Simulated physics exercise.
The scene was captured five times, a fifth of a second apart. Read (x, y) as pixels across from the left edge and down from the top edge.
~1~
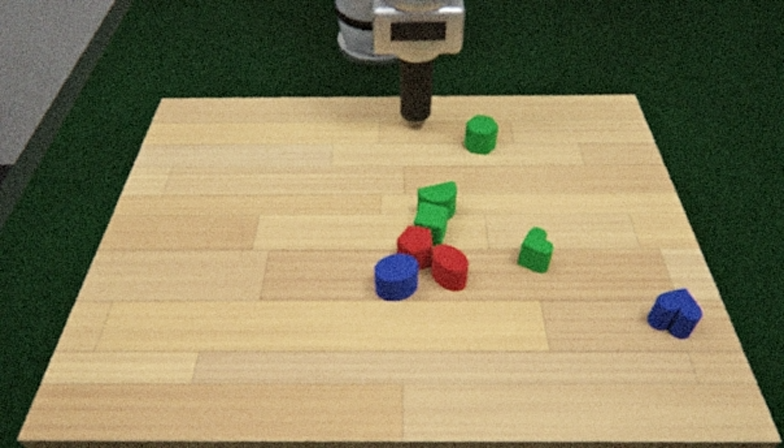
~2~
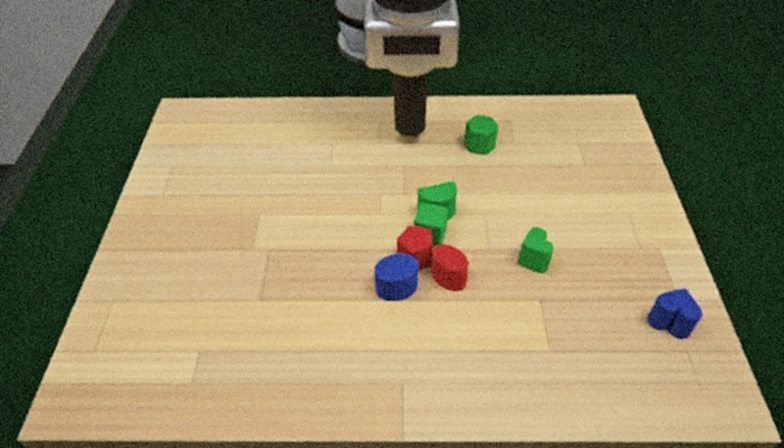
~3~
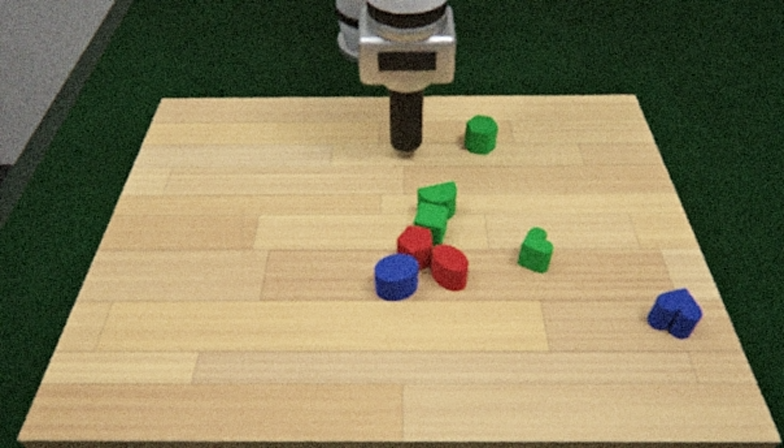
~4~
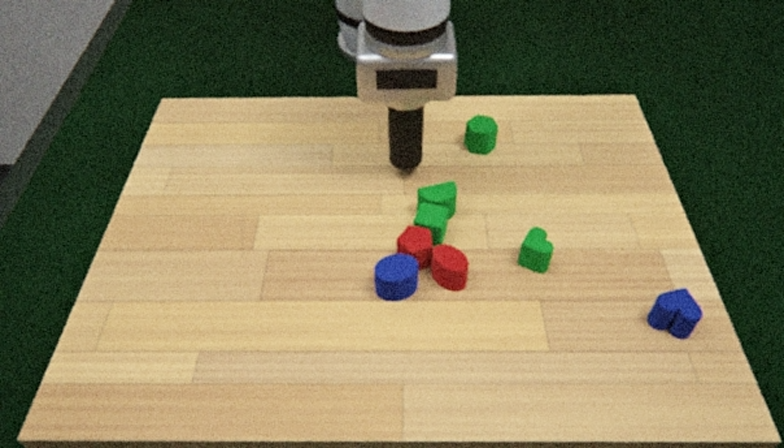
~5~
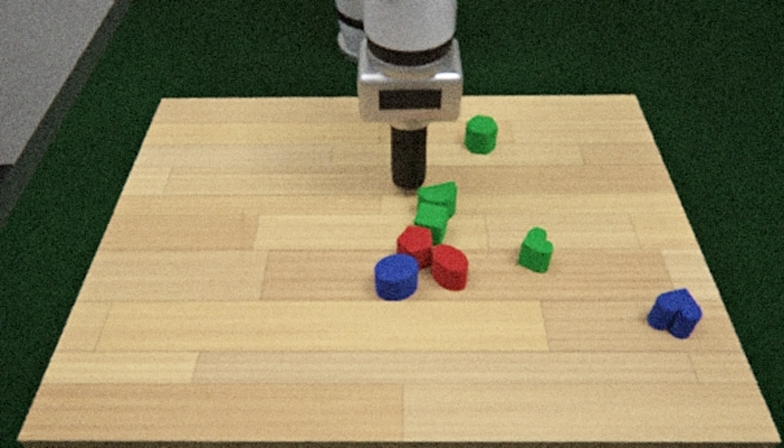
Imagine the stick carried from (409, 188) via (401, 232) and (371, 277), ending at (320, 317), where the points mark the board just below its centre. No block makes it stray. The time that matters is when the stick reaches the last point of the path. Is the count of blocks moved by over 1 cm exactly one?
The answer is no.
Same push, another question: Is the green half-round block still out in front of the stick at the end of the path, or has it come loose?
Slid off.
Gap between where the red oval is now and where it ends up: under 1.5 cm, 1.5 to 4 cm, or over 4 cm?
It shifts by less than 1.5 cm.
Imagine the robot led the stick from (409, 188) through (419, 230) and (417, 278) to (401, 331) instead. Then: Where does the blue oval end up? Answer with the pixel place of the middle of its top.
I'd expect the centre of its top face to be at (360, 314).
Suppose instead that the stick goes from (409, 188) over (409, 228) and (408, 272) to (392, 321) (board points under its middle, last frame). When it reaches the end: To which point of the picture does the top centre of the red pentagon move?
Its top centre is at about (434, 297).
The first path, step by step. One third of the way, stick (401, 222); green four-sided block (433, 218); green half-round block (443, 194), turned 35° anticlockwise.
Two thirds of the way, stick (370, 268); blue oval (396, 281), turned 30° clockwise; red pentagon (419, 254), turned 50° anticlockwise; green four-sided block (434, 218); green half-round block (443, 194), turned 35° anticlockwise; red oval (455, 259).
At the end, stick (318, 308); blue oval (396, 283), turned 25° clockwise; red pentagon (419, 254), turned 50° anticlockwise; green four-sided block (434, 218); green half-round block (443, 194), turned 35° anticlockwise; red oval (455, 259).
